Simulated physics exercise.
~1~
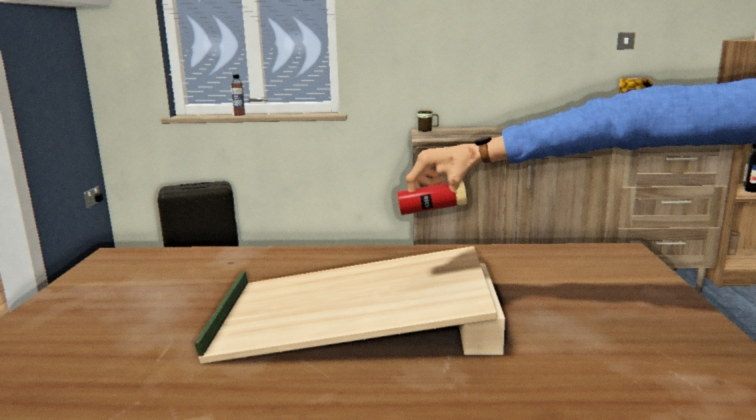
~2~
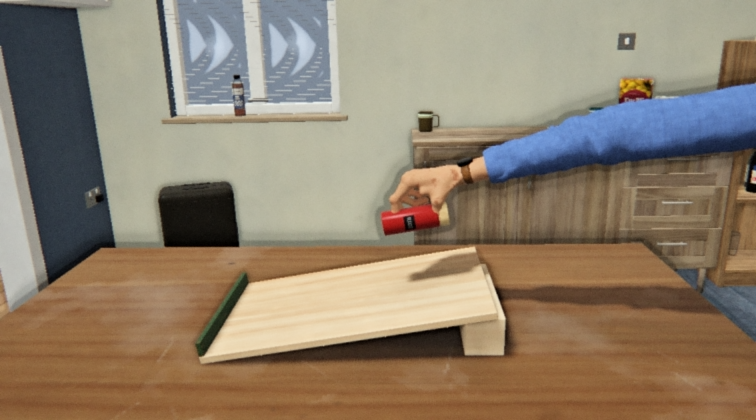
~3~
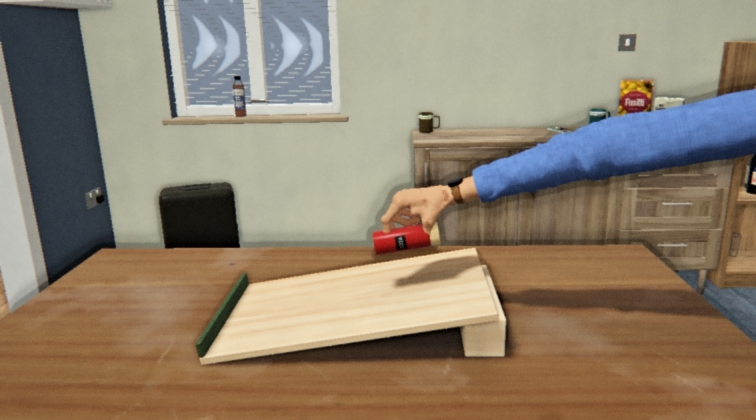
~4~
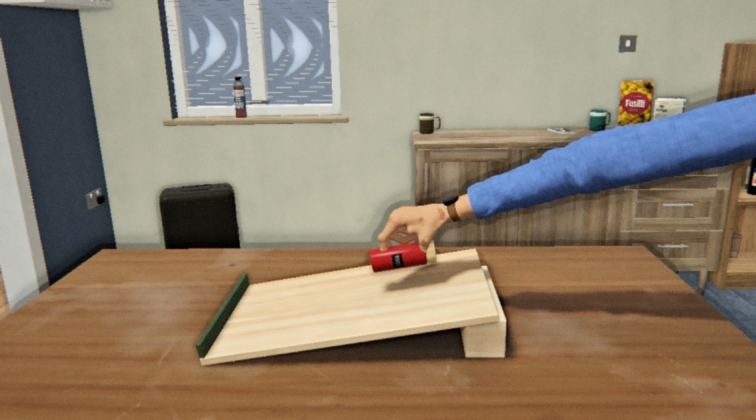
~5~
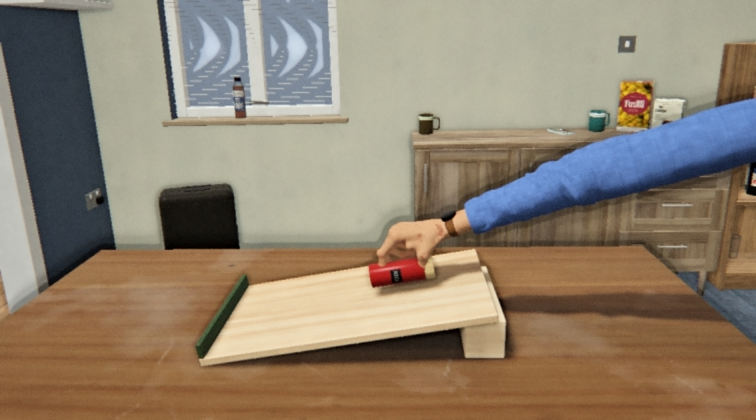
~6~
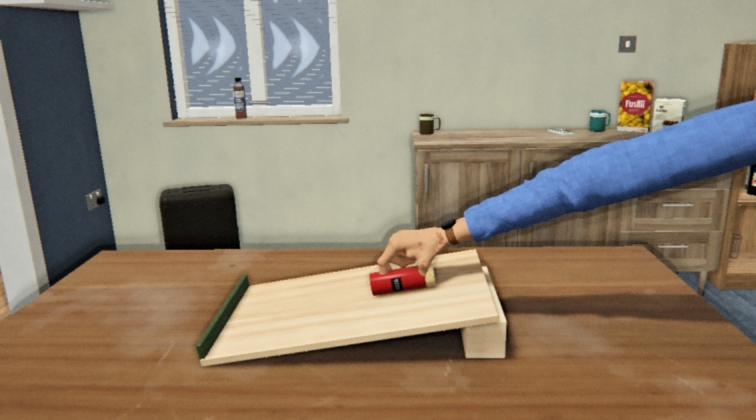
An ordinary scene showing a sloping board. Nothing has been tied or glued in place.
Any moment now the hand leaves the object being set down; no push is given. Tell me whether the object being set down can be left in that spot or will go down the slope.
It can be left there.
Then, 0.20 s past the last view, nothing moves.
Then, 0.40 s past the last view, red shaker resting near (403, 280).
Finally, it is still in place. Final places as the last picture's camera would see them, red shaker near (403, 280). The red shaker stays where it is put.
